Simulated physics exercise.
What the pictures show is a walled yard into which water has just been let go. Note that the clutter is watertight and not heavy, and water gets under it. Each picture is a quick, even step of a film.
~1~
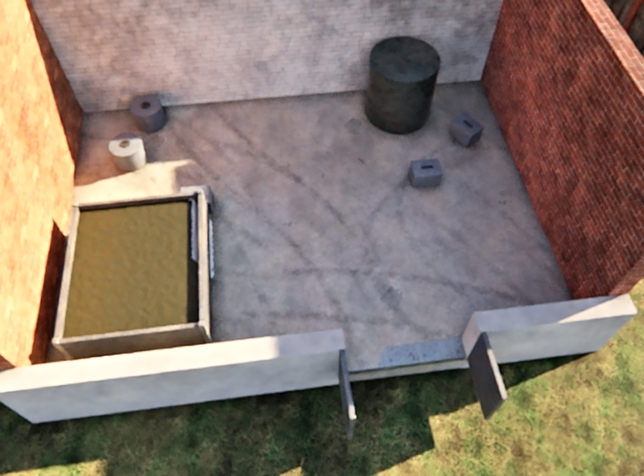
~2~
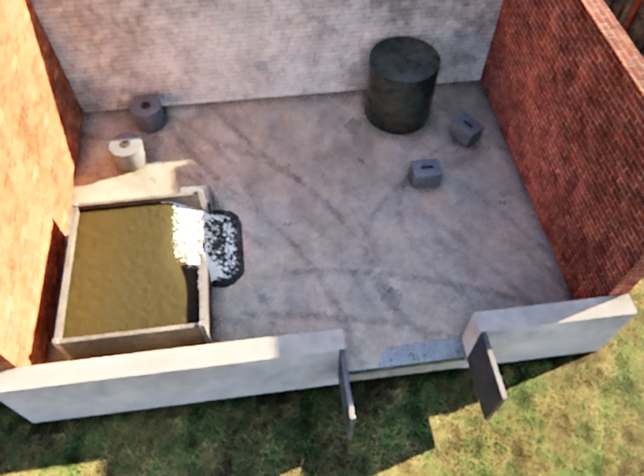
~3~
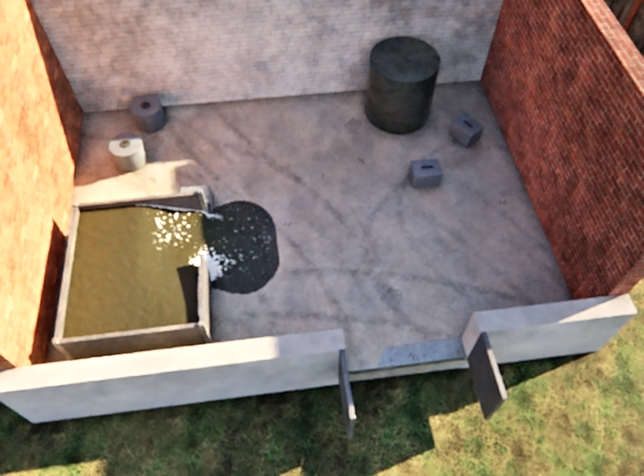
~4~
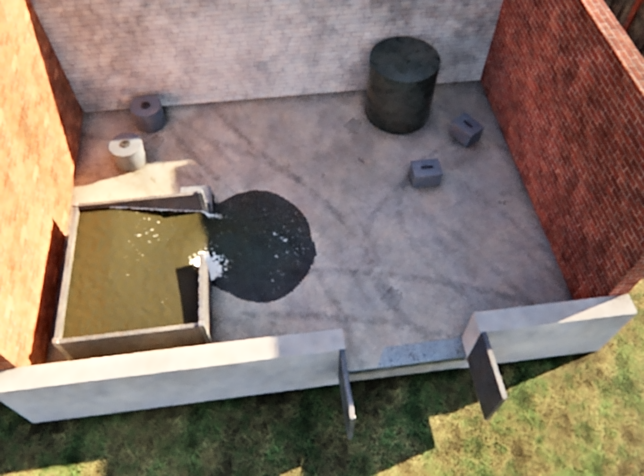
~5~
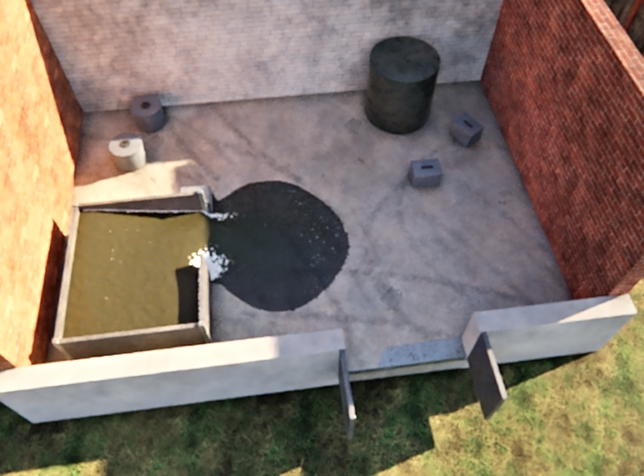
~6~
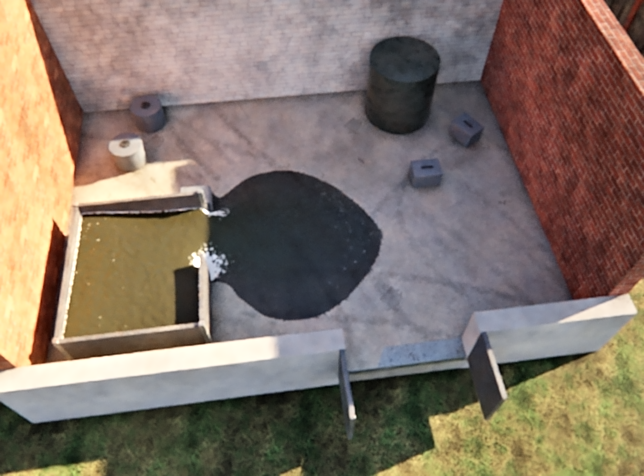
Dark water pouring through a gap in a low square tank and spreading rightward across the concrete floor of a walled yard.
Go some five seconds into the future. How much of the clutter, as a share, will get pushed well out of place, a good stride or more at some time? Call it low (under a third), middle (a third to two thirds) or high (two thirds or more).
Middle.
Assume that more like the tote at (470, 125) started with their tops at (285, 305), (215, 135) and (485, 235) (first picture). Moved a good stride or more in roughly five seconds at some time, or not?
First remains in place, second remains in place, third driven off.
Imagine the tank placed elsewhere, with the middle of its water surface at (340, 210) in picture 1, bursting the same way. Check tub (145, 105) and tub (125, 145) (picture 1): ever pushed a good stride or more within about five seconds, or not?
First: Stayed short. Second: Stayed short.
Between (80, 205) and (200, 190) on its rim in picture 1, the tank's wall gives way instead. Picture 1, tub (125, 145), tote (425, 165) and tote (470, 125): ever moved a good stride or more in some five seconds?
In turn: Moved that far, moved that far, stayed within it.
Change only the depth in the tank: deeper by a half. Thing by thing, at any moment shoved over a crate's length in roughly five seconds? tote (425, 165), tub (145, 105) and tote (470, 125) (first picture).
One: Passed the mark. Two: Stayed below the mark. Three: Passed the mark.
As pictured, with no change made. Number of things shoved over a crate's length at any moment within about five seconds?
Count: 2.
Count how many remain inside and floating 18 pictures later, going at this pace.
Total: 2.
A moment on, 0 of 5 are well off their spots; 0 afloat.
Next, 1 of 5 are well off their spots; 1 afloat.
Later, 2 of 5 are well off their spots; 2 afloat.
In the end, 2 of 5 are well off their spots, and 2 have been at some point; 2 afloat.
